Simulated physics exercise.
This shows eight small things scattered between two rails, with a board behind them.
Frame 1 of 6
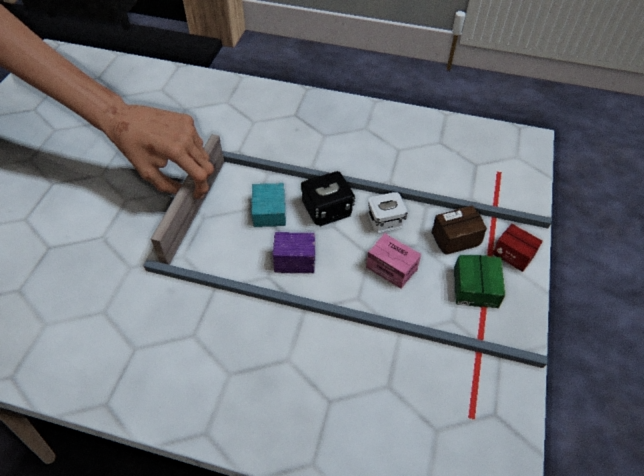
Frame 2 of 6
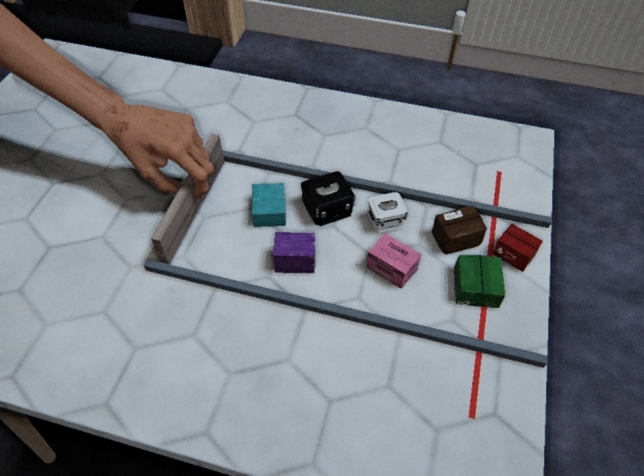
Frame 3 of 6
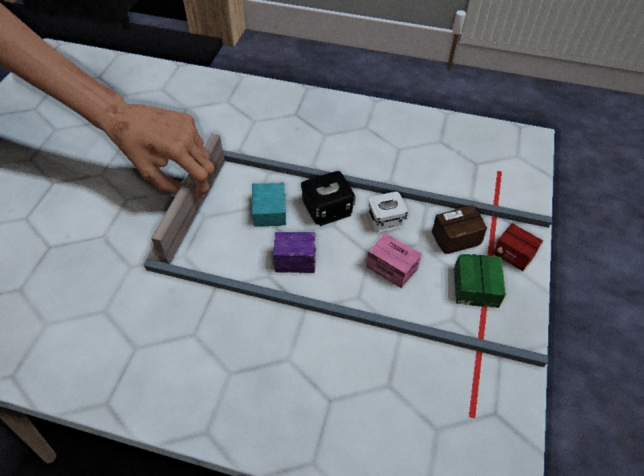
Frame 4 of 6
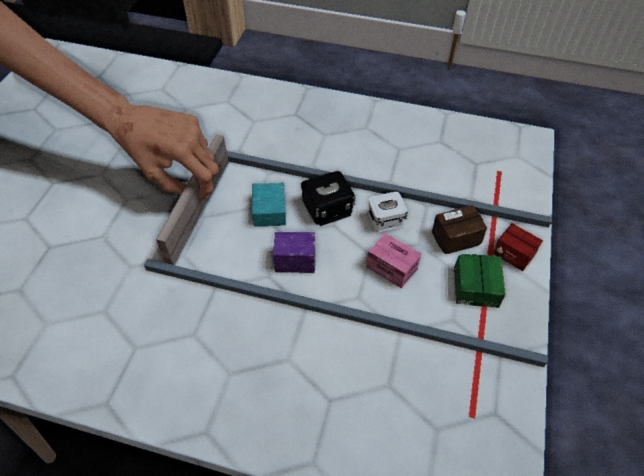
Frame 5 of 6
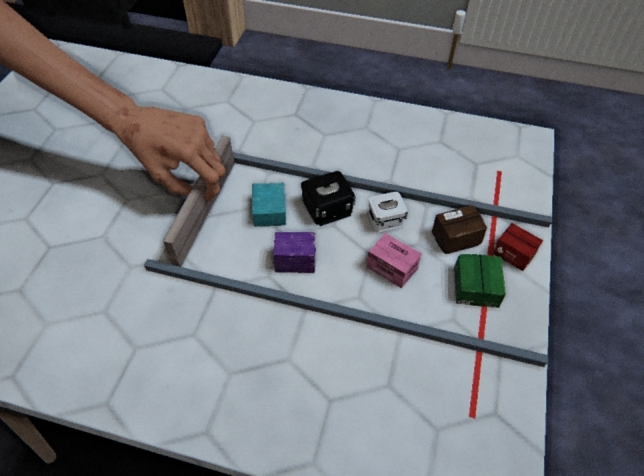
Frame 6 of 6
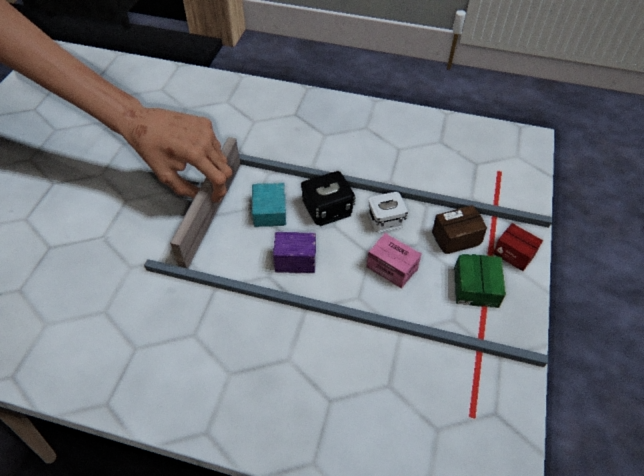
A wooden board, held by a hand, slid slightly to the right between two rails on a tiled tabletop, while the eight small colourful boxes and cases in front of it stayed still.
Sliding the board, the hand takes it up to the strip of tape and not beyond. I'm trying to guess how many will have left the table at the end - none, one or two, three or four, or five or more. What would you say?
After that push a few more than two come off the table, three or four.
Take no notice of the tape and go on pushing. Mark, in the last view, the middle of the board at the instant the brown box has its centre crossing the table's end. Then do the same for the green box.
Roughly at (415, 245) and roughly at (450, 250).
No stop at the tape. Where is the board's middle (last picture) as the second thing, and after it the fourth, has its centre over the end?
It sits near (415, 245), and then near (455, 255).
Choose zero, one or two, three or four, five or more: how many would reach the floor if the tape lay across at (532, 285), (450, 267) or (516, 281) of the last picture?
Falls: Five or over; just one or two; five or over.
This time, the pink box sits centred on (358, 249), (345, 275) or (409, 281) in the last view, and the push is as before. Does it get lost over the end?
Place by place: It is safe, it is pushed off, it is pushed off.
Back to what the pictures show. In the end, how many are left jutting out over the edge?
The count is 2.
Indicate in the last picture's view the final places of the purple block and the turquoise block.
Middles: Around (509, 308) and around (509, 260).
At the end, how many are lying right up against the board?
It adds up to 2.
A little later, none off yet; red box at rest near (517, 247); green box at rest near (479, 280); brown box at rest near (459, 230).
Next, none off yet; red box shifted about its own width near (554, 259); green box at rest near (479, 280); brown box shifted about its own width near (516, 240).
Later still, two off so far; red box dropping; green box shifted about its own width near (548, 297); brown box on its side near (567, 300).
When it is over, the number that fall off is three or four; down, white case, brown box, green box and red box.
